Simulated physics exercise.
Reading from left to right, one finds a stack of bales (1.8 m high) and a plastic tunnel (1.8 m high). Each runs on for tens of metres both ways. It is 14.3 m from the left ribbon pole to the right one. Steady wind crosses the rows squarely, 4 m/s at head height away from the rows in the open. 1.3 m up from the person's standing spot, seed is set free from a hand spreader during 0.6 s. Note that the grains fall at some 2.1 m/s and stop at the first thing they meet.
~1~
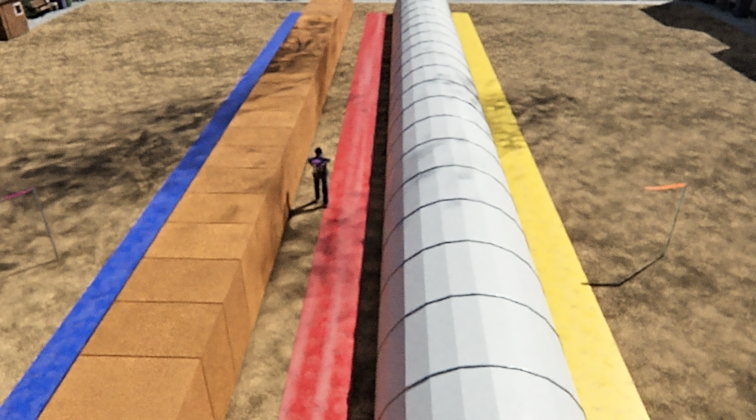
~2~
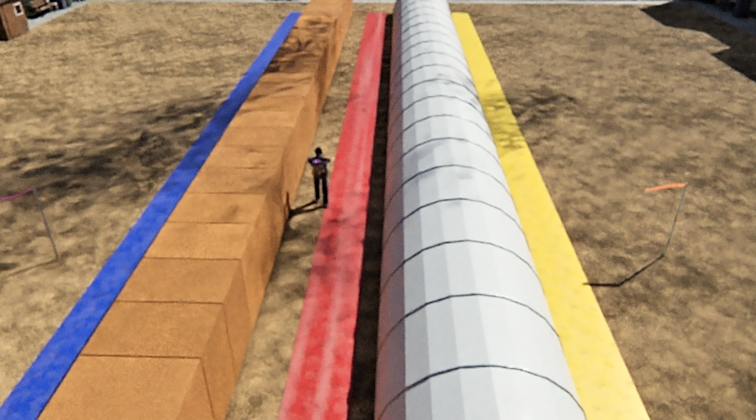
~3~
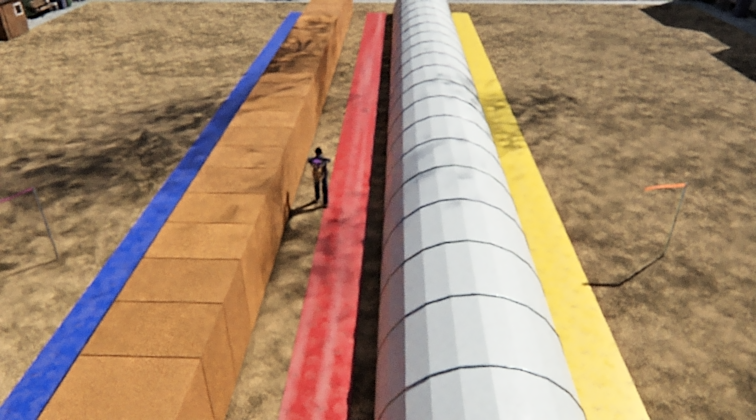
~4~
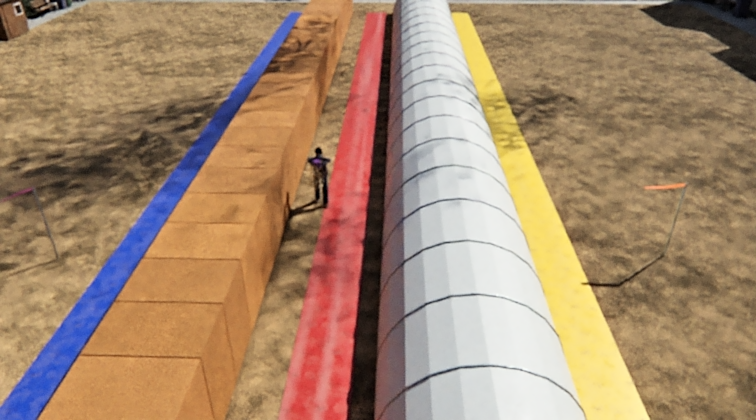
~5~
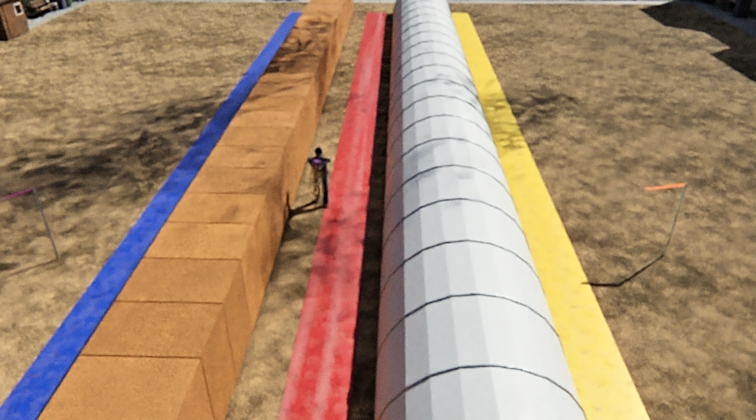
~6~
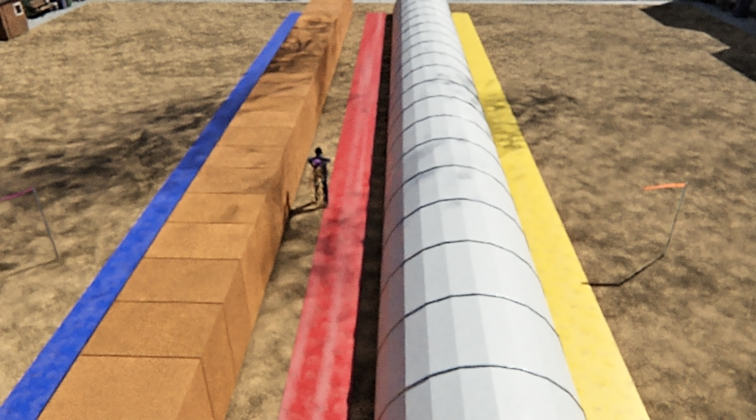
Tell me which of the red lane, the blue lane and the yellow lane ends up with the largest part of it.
That would be red.
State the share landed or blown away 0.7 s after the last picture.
90 per cent.
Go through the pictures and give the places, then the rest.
In the first picture, the seed in the air spans x = 310 to 325 around y = 170 and it comes from (317, 169).
In the second picture, the right ribbon ends at (645, 190), leaning 85 degrees to the left, the seed in the air spans x = 310 to 325 around y = 170, the yellow one passes (549, 251), the blue one passes (145, 244) and the red one passes (341, 247).
In the third picture, the seed in the air spans x = 310 to 325 around y = 175 and the top of the plastic tunnel crosses (453, 154).
In the fourth picture, the right ribbon ends at (645, 188), leaning 85 degrees to the left, the seed in the air spans x = 310 to 325 around y = 175, the yellow one passes (529, 199), the blue one passes (179, 194) and the red one passes (349, 196).
In the fifth picture, the seed in the air spans x = 310 to 325 around y = 180.
In the sixth picture, the right ribbon ends at (644, 189), leaning 85 degrees to the left, the seed in the air spans x = 310 to 325 around y = 180 and the top of the stack of bales crosses (248, 152).
Then, 0.7 s after the last picture, 92 % is no longer flying here, and 0 % lies on the yellow lane, 0 % on the blue lane and 51 % on the red lane.
Then, 1.5 s after the last picture, 100 % is no longer flying here, and 0 % lies on the yellow lane, 0 % on the blue lane and 58 % on the red lane.
Then, 3.0 s after the last picture, 100 % is no longer flying here, and 0 % lies on the yellow lane, 0 % on the blue lane and 58 % on the red lane.
Then, 7.5 s after the last picture, 100 % is no longer flying here, and 0 % lies on the yellow lane, 0 % on the blue lane and 58 % on the red lane.
Then, 44.5 s after the last picture, 100 % is no longer flying here, and 0 % lies on the yellow lane, 0 % on the blue lane and 58 % on the red lane.
